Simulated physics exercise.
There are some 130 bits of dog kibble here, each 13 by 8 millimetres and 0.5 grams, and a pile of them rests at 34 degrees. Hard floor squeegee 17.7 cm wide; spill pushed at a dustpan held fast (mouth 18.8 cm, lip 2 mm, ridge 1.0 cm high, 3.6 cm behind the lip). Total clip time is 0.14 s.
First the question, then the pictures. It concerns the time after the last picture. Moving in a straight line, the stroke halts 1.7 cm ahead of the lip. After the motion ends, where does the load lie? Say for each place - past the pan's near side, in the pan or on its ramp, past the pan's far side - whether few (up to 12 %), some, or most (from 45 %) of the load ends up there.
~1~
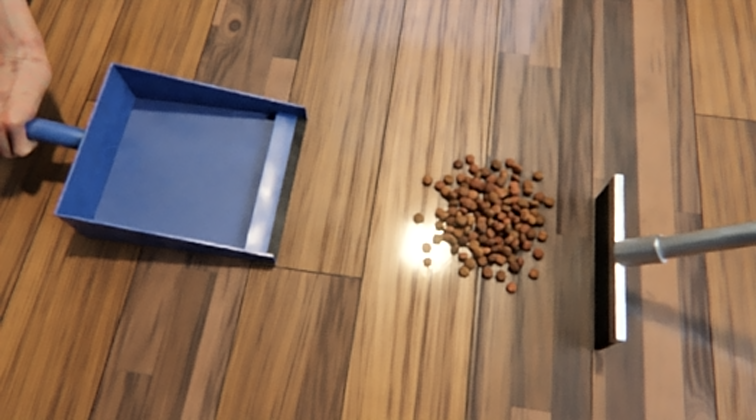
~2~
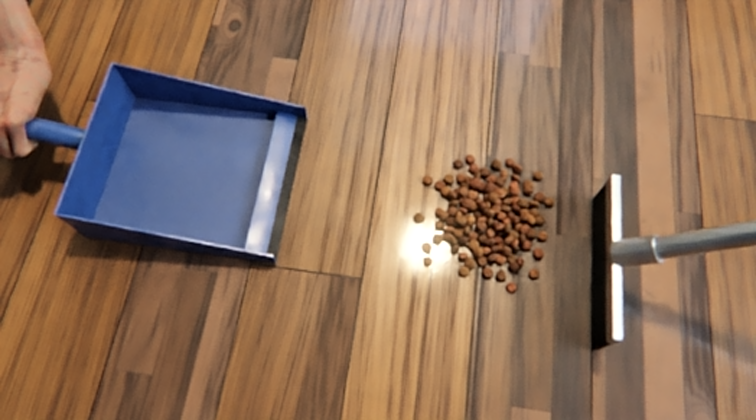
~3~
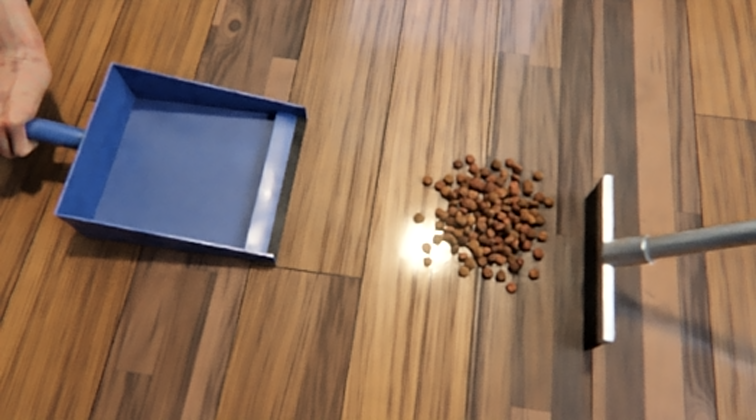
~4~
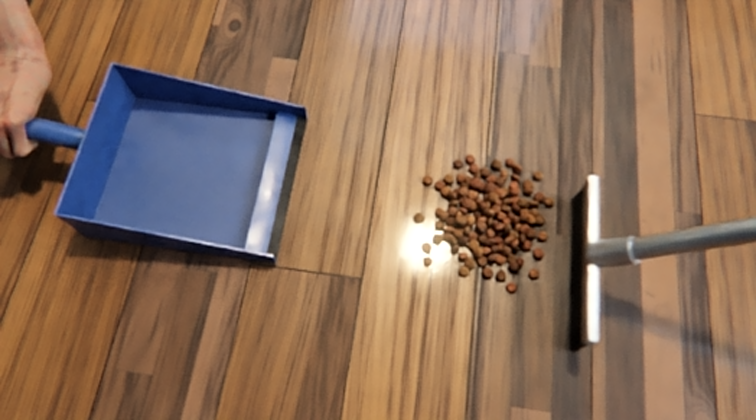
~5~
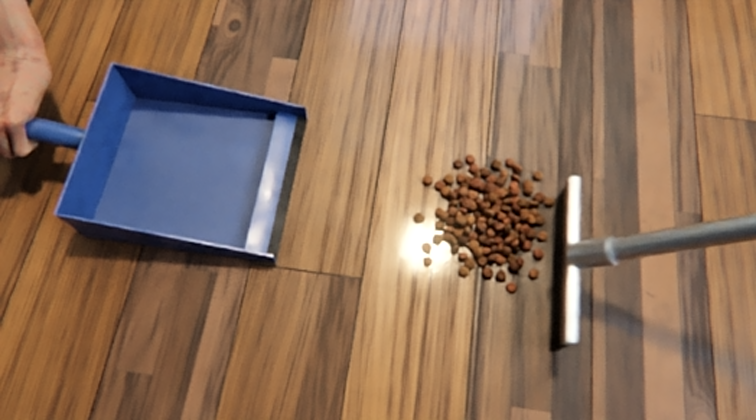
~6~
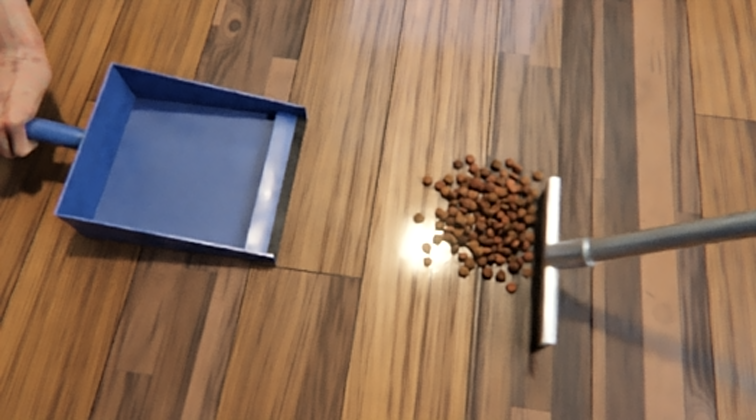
Near side: Some, pan: Some, far side: Few.
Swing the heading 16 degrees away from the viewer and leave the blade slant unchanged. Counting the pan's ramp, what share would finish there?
That would give about 55 percent.
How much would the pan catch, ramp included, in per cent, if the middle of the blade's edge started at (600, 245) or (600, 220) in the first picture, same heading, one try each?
Estimates: 40 percent and 50 percent.
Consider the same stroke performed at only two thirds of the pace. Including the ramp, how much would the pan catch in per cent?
It would be around 20 per cent.
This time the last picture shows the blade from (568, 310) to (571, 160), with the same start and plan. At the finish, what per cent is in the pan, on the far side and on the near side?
You'd see pan at 25, far at 30 and near at 0.
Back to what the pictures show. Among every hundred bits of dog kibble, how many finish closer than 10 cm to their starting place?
It comes to near 35 percent.
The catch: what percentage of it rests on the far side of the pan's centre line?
Something like 10 per cent of the catch.
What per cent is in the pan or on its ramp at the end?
I reckon around 25 in a hundred.
Then, 0.18 s after the last picture, middle of the blade 15 cm from the lip; 0 % over the lip, far side 0 %, near side 5 %.
Then, 0.30 s after the last picture, middle of the blade 5 cm from the lip; 0 % over the lip, far side 0 %, near side 15 %.
Then, 0.55 s after the last picture, middle of the blade 2 cm from the lip; 25 % over the lip, far side 0 %, near side 15 %.
In the end, near side 15 %, pan 25 %, far side 0 %, in front of the lip or behind the blade 60 %.
